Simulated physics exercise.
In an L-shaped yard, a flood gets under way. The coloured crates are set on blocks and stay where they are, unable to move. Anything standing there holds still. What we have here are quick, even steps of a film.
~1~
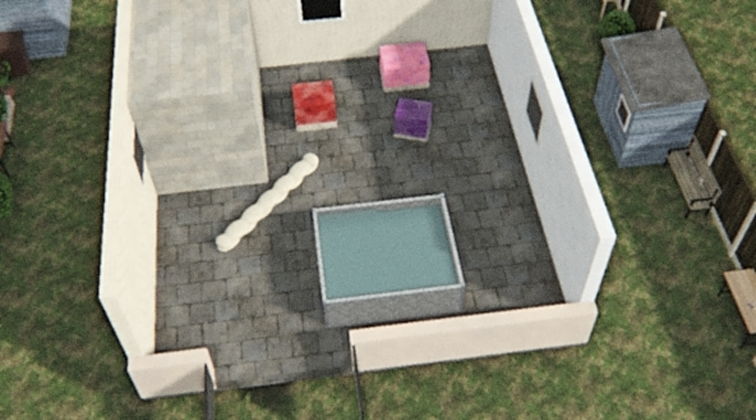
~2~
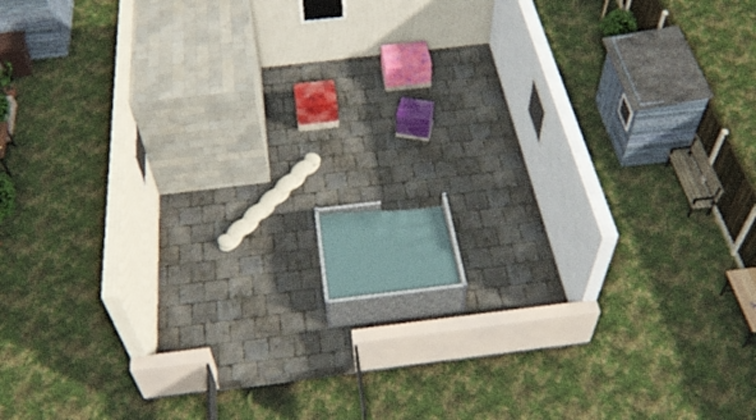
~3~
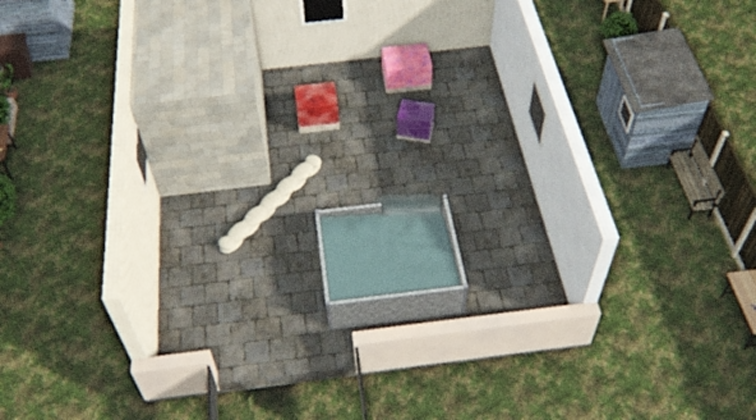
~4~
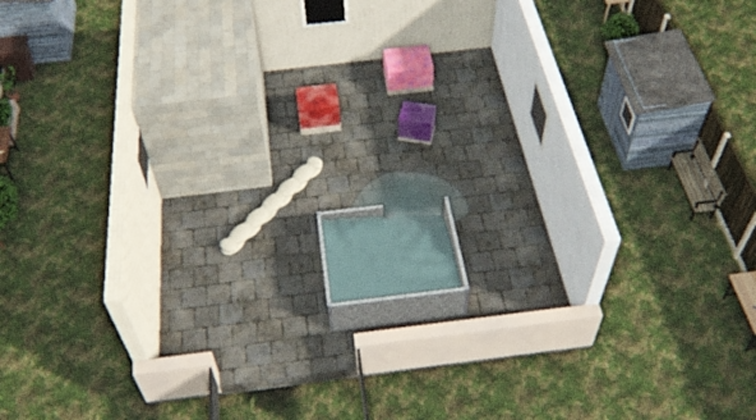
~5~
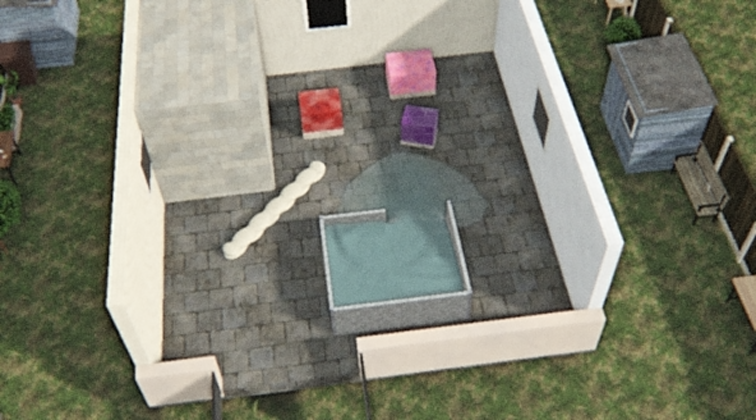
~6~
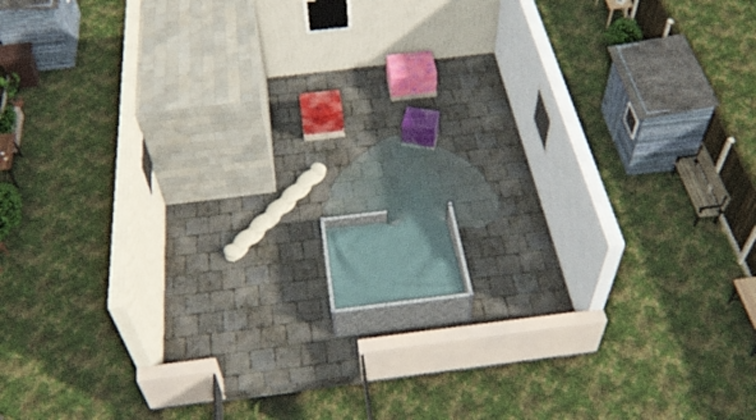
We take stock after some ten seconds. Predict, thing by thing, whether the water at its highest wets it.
One by one: The pink crate picks up moisture; the red crate picks up moisture; the purple crate picks up moisture.
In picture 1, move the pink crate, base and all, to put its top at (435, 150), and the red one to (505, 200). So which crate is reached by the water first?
The crate marked pink.
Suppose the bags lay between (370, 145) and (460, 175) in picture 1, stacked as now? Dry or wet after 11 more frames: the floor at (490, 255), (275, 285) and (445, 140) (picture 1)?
In the order asked - bone dry, bone dry, drenched.
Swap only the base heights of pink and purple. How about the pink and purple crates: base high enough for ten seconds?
Pink crate: Flooded; purple crate: Flooded.
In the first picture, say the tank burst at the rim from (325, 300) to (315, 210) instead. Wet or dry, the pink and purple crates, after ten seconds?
Taking them in turn, the pink one is left untouched, and the purple one is swamped.
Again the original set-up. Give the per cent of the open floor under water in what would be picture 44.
I'd put it at roughly 65 per cent.
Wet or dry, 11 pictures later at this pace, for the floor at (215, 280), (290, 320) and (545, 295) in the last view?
Going through them in order, I'd call them clear, clear and clear.
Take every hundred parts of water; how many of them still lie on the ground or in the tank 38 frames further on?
That works out to about 100 per cent.
A moment on, water covers 30 % of the floor; the pink crate water round its plinth, the red crate water round its plinth, the purple crate water round its plinth.
Next, water covers 40 % of the floor; the pink crate water round its plinth, the red crate water round its plinth, the purple crate water round its plinth.
Then, water covers 50 % of the floor; the pink crate water round its plinth, the red crate water round its plinth, the purple crate water round its plinth.
Later, water covers 65 % of the floor; the pink crate water round its plinth, the red crate water round its plinth, the purple crate water round its plinth.
In the end, water covers 90 % of the floor; the pink crate was topped, the red crate was topped, the purple crate was topped.
